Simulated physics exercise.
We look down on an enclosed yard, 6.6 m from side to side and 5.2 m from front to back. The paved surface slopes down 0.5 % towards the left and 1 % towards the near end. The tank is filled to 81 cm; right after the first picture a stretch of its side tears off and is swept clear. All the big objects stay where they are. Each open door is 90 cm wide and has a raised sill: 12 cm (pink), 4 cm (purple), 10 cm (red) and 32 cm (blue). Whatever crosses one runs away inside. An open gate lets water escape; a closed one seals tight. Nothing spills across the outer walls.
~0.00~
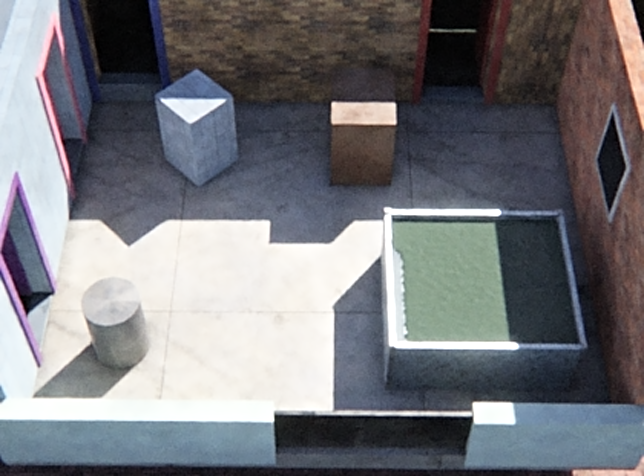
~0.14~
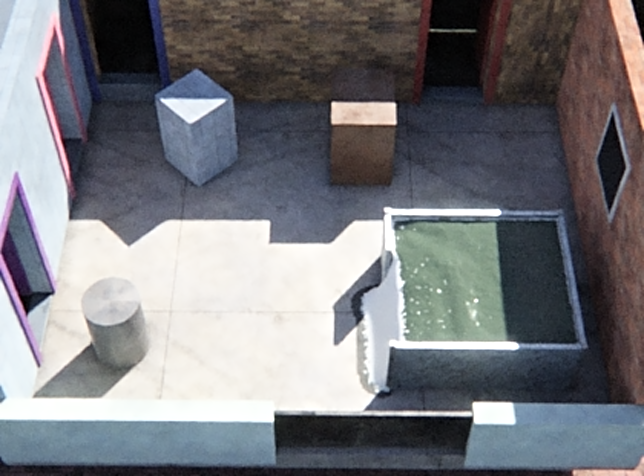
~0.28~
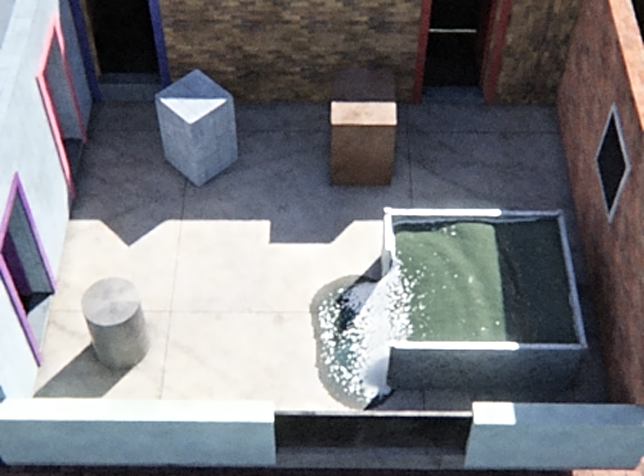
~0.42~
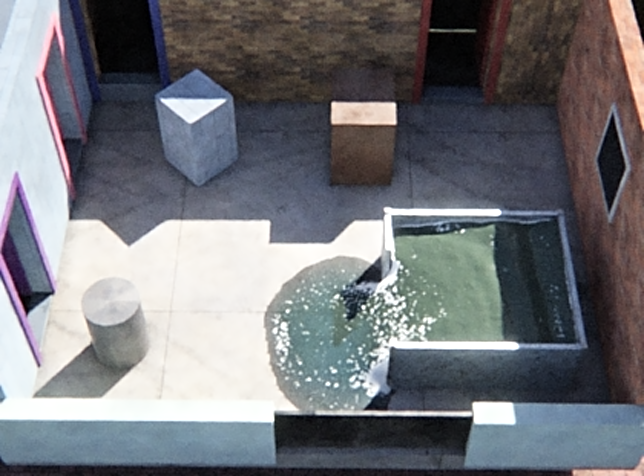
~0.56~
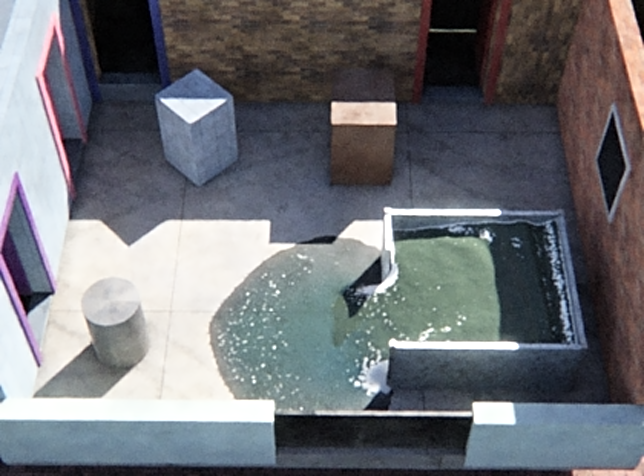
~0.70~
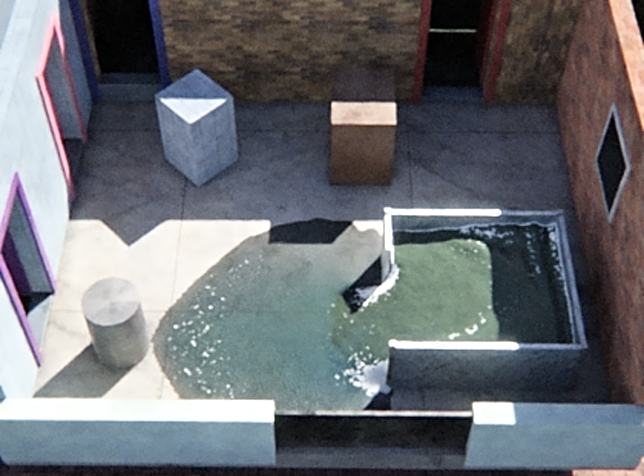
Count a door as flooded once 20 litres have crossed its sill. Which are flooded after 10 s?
Within that time: At the pink door it goes over the limit; at the purple door it passes the limit; at the red door it stays under the limit; at the blue door it keeps below the limit.
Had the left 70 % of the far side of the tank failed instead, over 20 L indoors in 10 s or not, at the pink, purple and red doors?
Then: Pink below, purple above, red above.
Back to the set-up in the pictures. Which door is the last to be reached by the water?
It is the red one.
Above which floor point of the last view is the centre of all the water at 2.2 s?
Near (290, 329).
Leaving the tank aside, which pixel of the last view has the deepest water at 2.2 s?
Around (26, 432).
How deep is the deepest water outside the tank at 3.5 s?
Roughly 36 cm.
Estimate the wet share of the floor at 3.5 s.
Near 60 per cent is wet.
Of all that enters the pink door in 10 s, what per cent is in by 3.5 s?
About 10 per cent.
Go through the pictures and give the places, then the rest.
In the first picture, the tank at (480, 280) is whole and still, 81 cm deep.
In the second picture, water pours out at (390, 325) and has run 0.7 m, to (385, 392); typically 9 cm deep outside, 81 cm at the tank's back.
In the third picture, the front is at (323, 296), 1.0 m from the gap at (390, 326); 1.1 m2 of floor is under water; 81 cm left at the back of the tank.
In the fourth picture, water pours out at (390, 327) and has run 1.4 m, to (274, 312); typically 10 cm deep outside, 78 cm at the tank's back.
In the fifth picture, water pours out at (390, 327) and has run 2.1 m, to (218, 324); typically 7 cm deep outside, 69 cm at the tank's back.
In the sixth picture, the front is at (161, 345), 2.7 m from the gap at (390, 327); 6.2 m2 of floor is under water; 68 cm left at the back of the tank.
After 1.4 s water covers 40 % of the floor and is deepest (64 cm) near (26, 432); pink door not reached, purple door 3 cm at the sill, 5 L in, red door not reached, blue door not reached.
After 2.2 s water covers 50 % of the floor and is deepest (58 cm) near (26, 432); pink door 14 cm at the sill, 0 L in, purple door 18 cm at the sill, 27 L in, red door not reached, blue door not reached.
After 3.5 s water covers 60 % of the floor and is deepest (36 cm) near (105, 108); pink door 13 cm at the sill, 9 L in, purple door 15 cm at the sill, 90 L in, red door not reached, blue door 32 cm at the sill, 1 L in.
After 6.0 s water covers 80 % of the floor and is deepest (21 cm) near (81, 165); pink door 21 cm at the sill, 52 L in, purple door 13 cm at the sill, 187 L in, red door 6 cm at the sill, 0 L in, blue door 18 cm at the sill, 6 L in.
After 10.0 s water covers 95 % of the floor and is deepest (15 cm) near (26, 432); pink door 9 cm at the sill, 86 L in, purple door 11 cm at the sill, 284 L in, red door 4 cm at the sill, 0 L in, blue door 8 cm at the sill, 6 L in.
